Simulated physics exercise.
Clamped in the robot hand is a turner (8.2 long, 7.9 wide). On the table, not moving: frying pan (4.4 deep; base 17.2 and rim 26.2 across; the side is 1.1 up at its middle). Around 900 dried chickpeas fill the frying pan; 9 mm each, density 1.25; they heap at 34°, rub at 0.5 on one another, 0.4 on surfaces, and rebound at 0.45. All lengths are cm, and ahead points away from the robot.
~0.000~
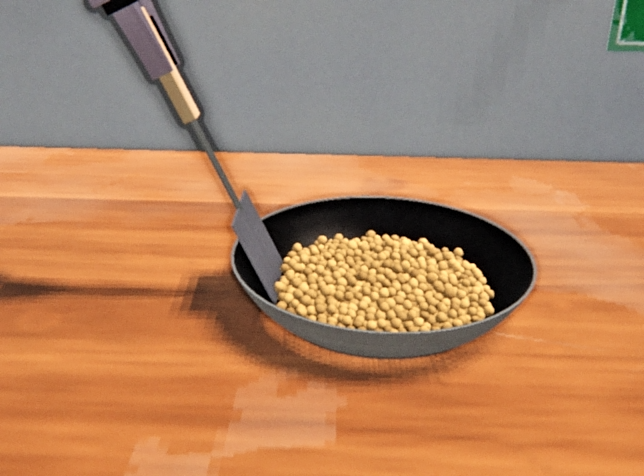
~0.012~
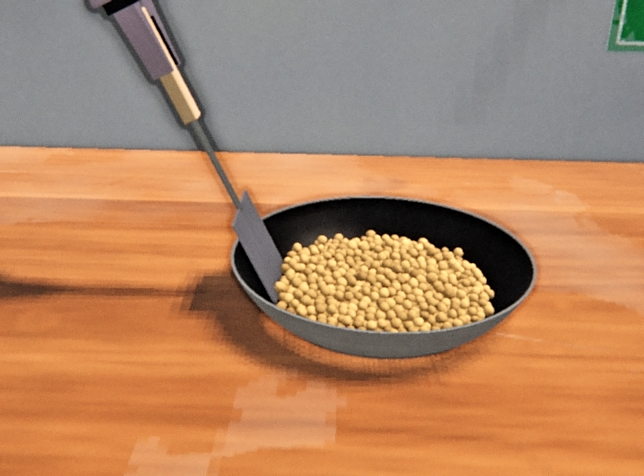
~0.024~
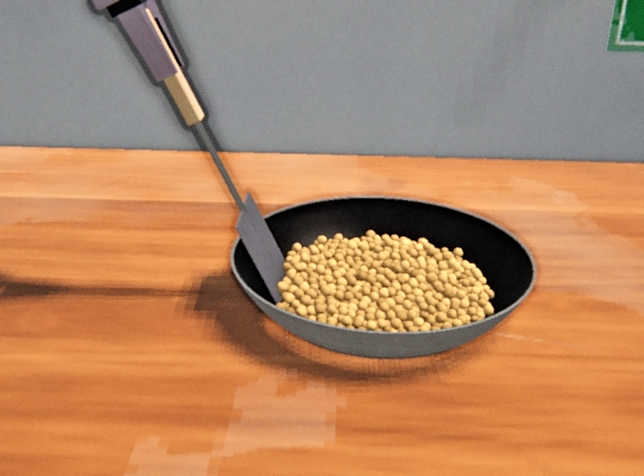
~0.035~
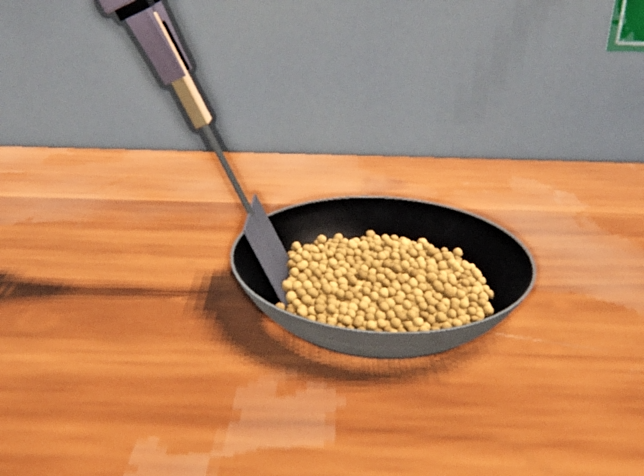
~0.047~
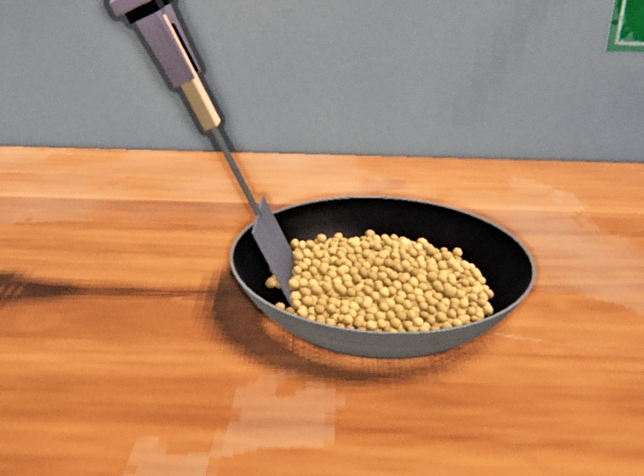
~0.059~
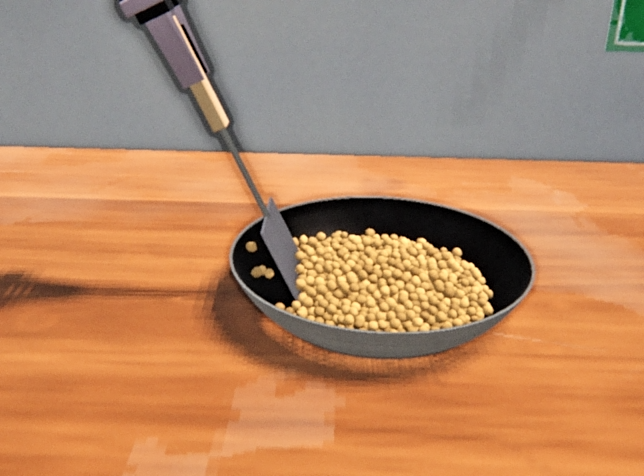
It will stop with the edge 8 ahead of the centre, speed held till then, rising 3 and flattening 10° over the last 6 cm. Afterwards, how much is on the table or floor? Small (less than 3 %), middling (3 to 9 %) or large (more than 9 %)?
Share on the table or floor: Middling (3 to 9 %).
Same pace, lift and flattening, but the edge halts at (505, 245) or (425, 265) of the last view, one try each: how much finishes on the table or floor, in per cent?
About 20 and 0 per cent.
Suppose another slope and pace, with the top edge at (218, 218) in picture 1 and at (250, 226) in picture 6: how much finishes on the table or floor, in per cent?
Some 5 per cent.
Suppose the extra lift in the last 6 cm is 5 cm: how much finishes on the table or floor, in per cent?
About 5 per cent.
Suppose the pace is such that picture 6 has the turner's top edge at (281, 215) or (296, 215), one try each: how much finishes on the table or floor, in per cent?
Some 20 and 20 per cent.
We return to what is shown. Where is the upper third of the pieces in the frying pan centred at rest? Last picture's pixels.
At about (480, 271).
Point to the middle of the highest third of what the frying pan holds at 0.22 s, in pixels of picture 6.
Around (452, 268).
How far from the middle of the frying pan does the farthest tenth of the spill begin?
Roughly 30 cm.
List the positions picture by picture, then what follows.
The turner top edge at (239, 207), sloping 65°; upper third of the load around (381, 278), from x 280 to 490, top at y 235; 900 in the frying pan, in the first frame.
The turner top edge at (239, 207), sloping 65°; upper third of the load around (381, 278), from x 280 to 490, top at y 235, in the second frame.
The turner top edge at (243, 208), sloping 65°; upper third of the load around (380, 278), from x 280 to 490, top at y 235, in the third frame.
The turner top edge at (250, 211), sloping 65°; upper third of the load around (376, 278), from x 280 to 490, top at y 235, in the fourth frame.
The turner top edge at (258, 213), sloping 65°; upper third of the load around (369, 275), from x 270 to 490, top at y 235, in the fifth frame.
The turner top edge at (266, 214), sloping 65°; upper third of the load around (370, 274), from x 250 to 490, top at y 235; 900 in the frying pan, in the sixth frame.
After 0.14 s, sloping 65°, highest piece 16 above the table; 897 in the frying pan, 3 on the blade or in flight.
After 0.22 s, sloping 62°, highest piece 21 above the table; 896 in the frying pan, 1 on the table or floor, 3 on the blade or in flight.
After 0.46 s, sloping 55°, highest piece 6 above the table; 845 in the frying pan, 52 on the table or floor, 3 on the blade or in flight.
After 1.51 s, sloping 55°, highest piece 5 above the table; 845 in the frying pan, 55 on the table or floor.
In the end, 845 in the frying pan, 55 on the table or floor. That is 6 % on the table or floor.
